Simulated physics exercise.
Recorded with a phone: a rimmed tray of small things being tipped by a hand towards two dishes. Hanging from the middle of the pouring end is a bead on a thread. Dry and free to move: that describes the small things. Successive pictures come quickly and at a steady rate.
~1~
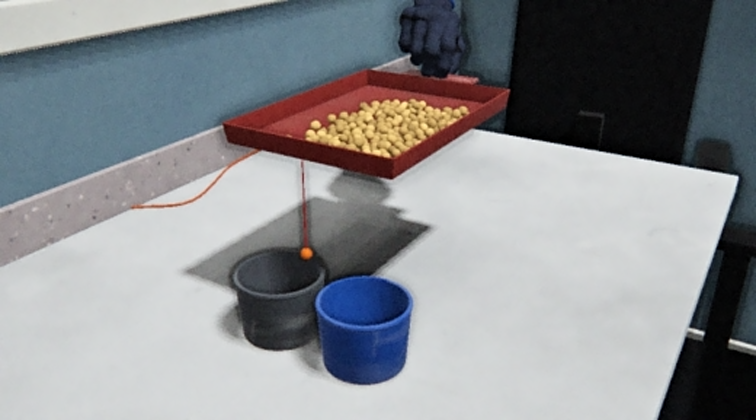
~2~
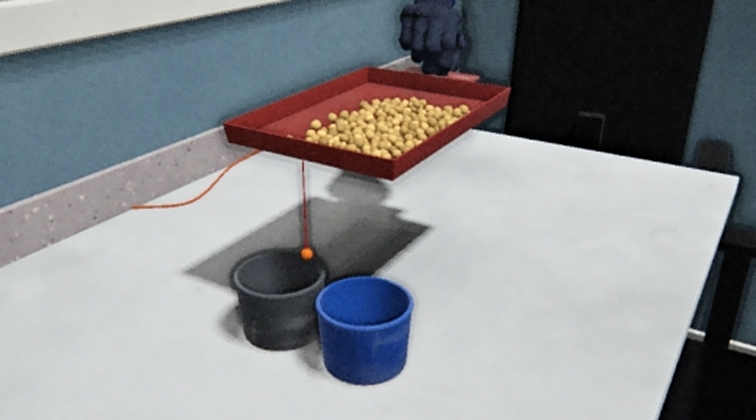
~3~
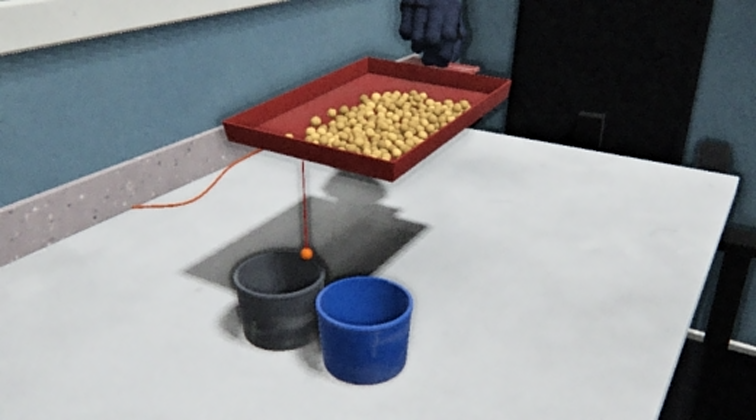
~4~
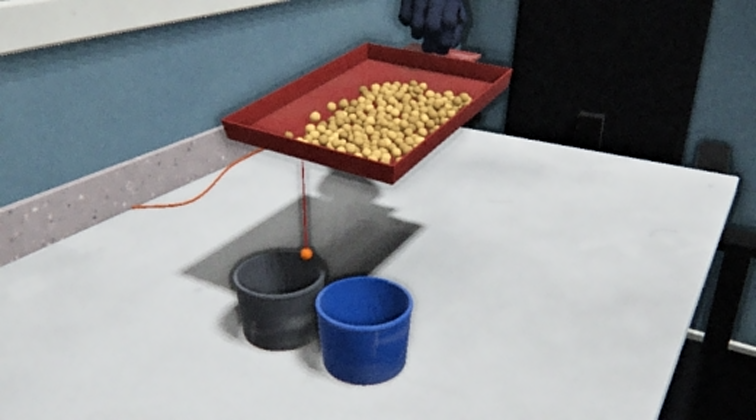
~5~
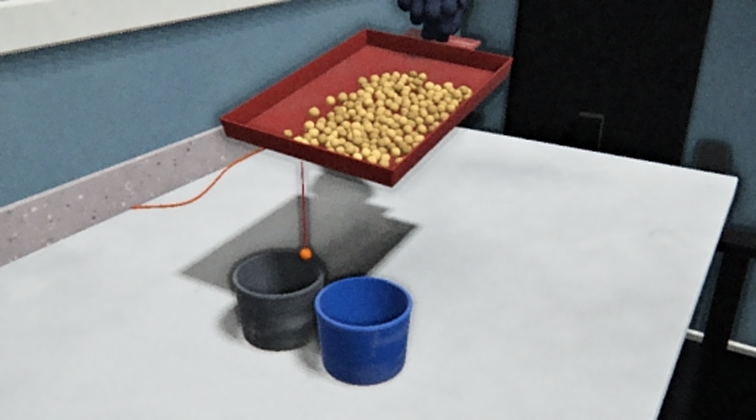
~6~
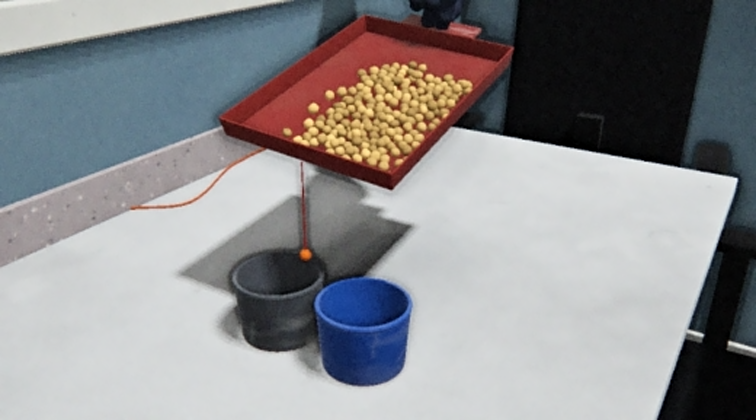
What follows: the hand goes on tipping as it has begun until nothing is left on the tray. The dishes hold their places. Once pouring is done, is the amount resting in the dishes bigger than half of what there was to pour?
Yes, it is over half.
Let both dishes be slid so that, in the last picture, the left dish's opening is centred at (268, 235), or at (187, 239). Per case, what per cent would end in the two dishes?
Trial 1 near 0 percent, trial 2 near 0 percent.
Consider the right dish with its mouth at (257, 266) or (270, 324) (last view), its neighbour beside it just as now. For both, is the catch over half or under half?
The dishes end up with the lesser share in the first try and the lesser share in the second.
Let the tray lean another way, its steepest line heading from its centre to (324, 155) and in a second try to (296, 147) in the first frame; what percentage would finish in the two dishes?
I'd say roughly 30 percent with the first slope, 30 percent with the other.
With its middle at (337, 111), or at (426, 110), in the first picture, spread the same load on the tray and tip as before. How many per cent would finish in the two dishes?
It would be roughly 60 per cent for the first and roughly 70 per cent for the second.
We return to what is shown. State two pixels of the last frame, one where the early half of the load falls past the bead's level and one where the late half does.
Around (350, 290) at first; around (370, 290) after that.
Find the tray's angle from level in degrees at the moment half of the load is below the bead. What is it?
It is at around 110 degrees by then.
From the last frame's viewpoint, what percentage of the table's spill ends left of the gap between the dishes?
It comes to 70 per cent or so.
Just after the last frame, tray tipped steeply; every one on the tray.
A moment on, tray tipped right over; almost all on the tray; just a few in the right dish; just a few in the air.
Further on, tray tipped past a quarter turn; roughly two thirds in the right dish; just a few in the left dish; roughly a quarter outside both.
When it is over, tray tipped past a quarter turn; roughly two thirds in the right dish; just a few in the left dish; roughly a quarter outside both.
